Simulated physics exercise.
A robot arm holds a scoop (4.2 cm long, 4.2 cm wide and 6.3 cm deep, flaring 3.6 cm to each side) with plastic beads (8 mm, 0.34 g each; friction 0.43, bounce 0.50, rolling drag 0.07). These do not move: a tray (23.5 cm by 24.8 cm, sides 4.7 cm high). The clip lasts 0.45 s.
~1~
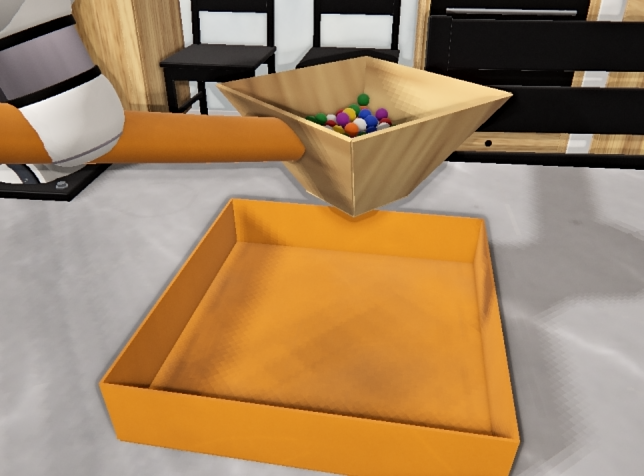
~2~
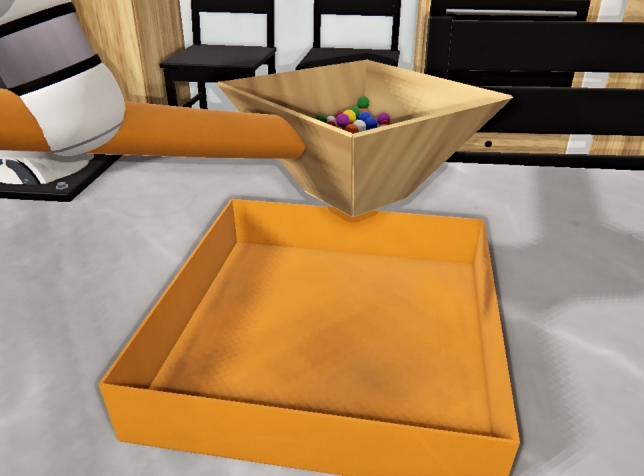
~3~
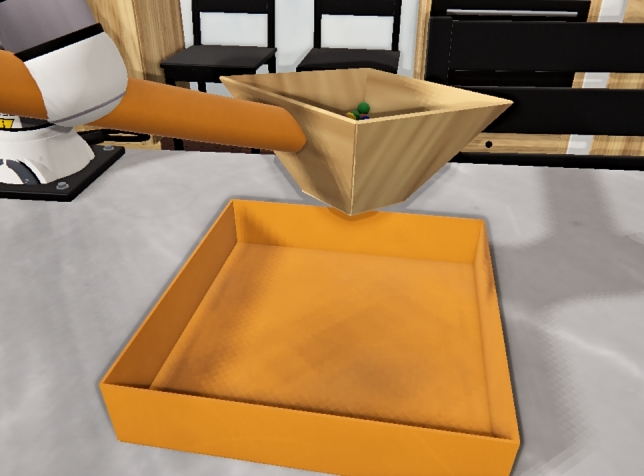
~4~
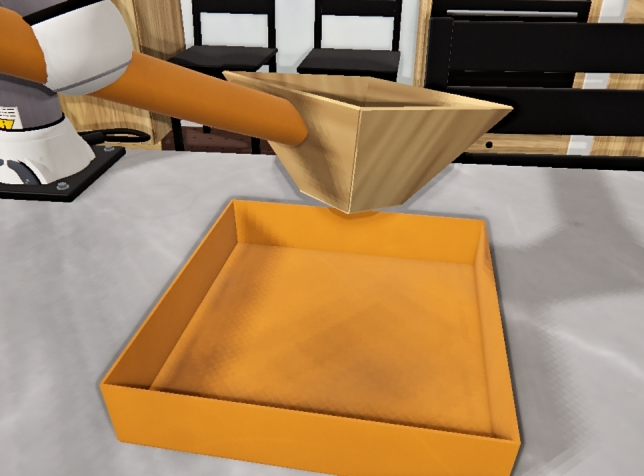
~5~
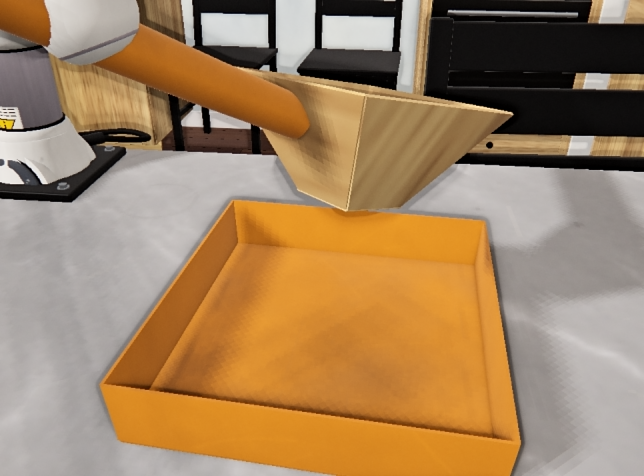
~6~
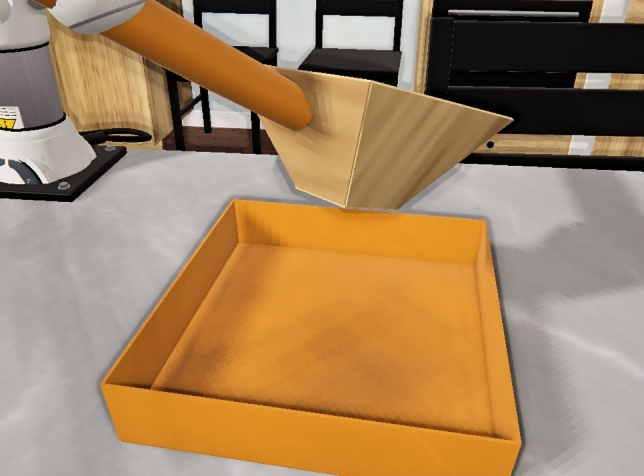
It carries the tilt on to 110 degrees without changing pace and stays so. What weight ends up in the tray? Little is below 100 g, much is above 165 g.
Load: Little.
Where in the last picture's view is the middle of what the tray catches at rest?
Around (383, 277).
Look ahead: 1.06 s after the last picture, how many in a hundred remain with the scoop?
Roughly 65 per cent.
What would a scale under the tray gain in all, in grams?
About 90 g.
Then, 0.58 s after the last picture, tilt 50 degrees; 0 g in the tray, scoop holds 100 %.
Then, 1.06 s after the last picture, tilt 75 degrees; 19 g in the tray, scoop holds 65 %.
Then, 1.52 s after the last picture, tilt 99 degrees; 86 g in the tray, scoop holds 0 %.
Then, 1.95 s after the last picture, tilt 110 degrees; 86 g in the tray, scoop holds 0 %.
In the end, 86 g in the tray, scoop holds 0 %.
